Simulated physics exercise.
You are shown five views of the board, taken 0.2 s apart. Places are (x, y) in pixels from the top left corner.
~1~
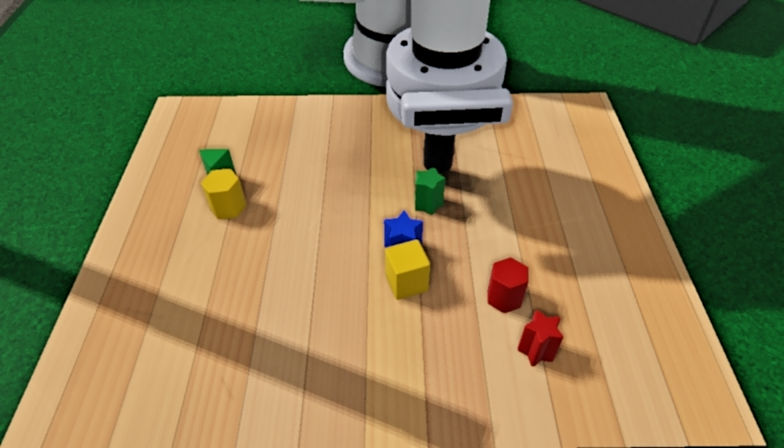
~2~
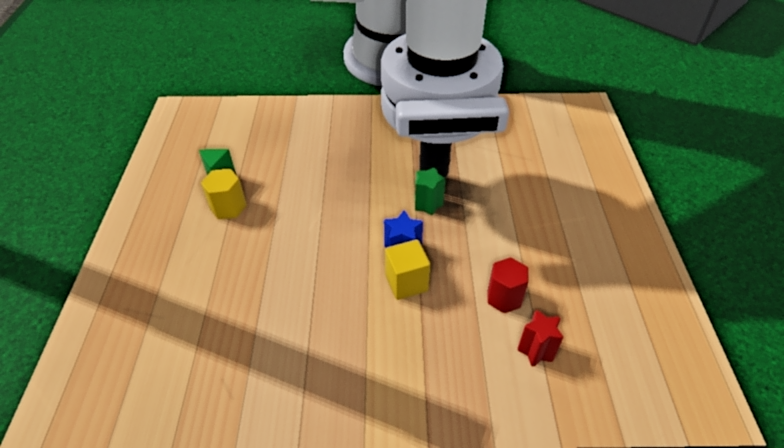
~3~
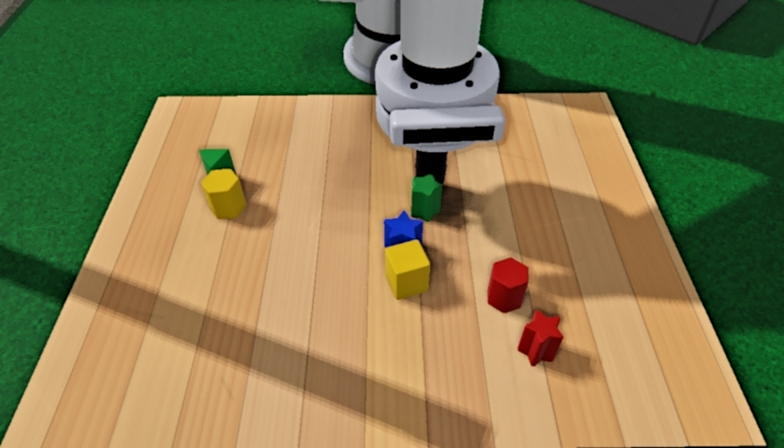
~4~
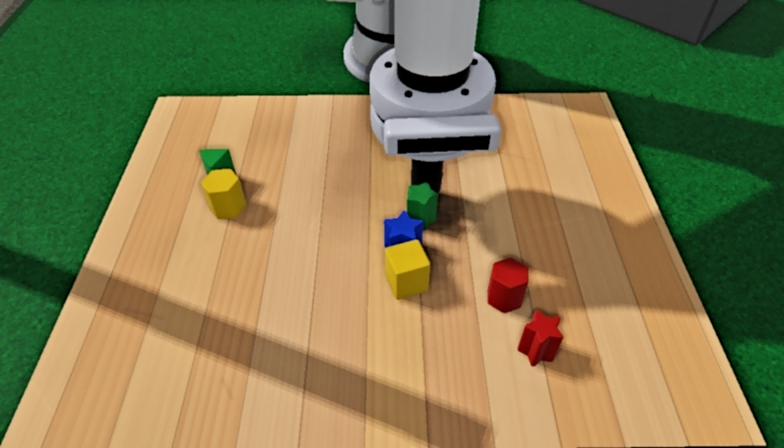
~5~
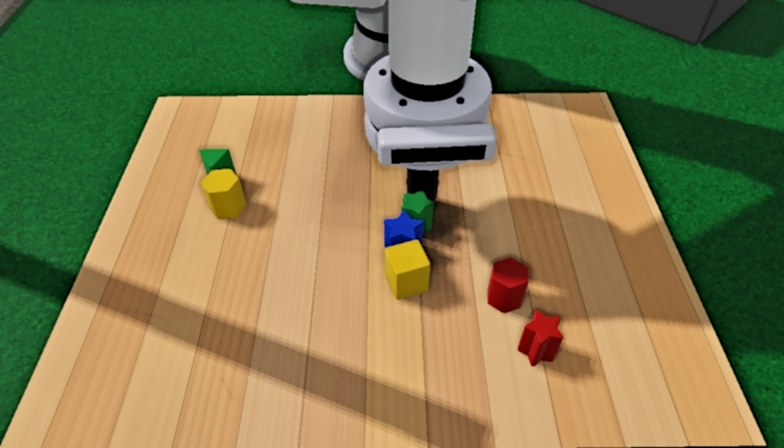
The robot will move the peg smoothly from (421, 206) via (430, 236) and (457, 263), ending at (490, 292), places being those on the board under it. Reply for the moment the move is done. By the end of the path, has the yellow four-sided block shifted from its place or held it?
Displaced.
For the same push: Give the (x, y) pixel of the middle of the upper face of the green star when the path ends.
My estimate: (411, 226).
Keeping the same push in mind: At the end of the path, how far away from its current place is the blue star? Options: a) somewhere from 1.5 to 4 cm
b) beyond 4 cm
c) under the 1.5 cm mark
(a)
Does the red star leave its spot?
Short answer: No.
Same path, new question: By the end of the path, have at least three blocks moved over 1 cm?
The answer is yes.
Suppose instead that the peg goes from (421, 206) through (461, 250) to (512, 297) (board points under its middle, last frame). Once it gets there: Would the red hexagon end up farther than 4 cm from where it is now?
Going by the path, no.
The first path, step by step. One third of the way, peg (431, 227); blue star (390, 241); yellow four-sided block (404, 270); green star (409, 223), turned 65° clockwise.
Two thirds of the way, peg (459, 254); blue star (387, 243); yellow four-sided block (404, 271); green star (411, 226), turned 85° clockwise.
At the end, peg (492, 283); blue star (387, 243); yellow four-sided block (404, 271); green star (411, 226), turned 85° clockwise; red hexagon (530, 284); red star unmoved.
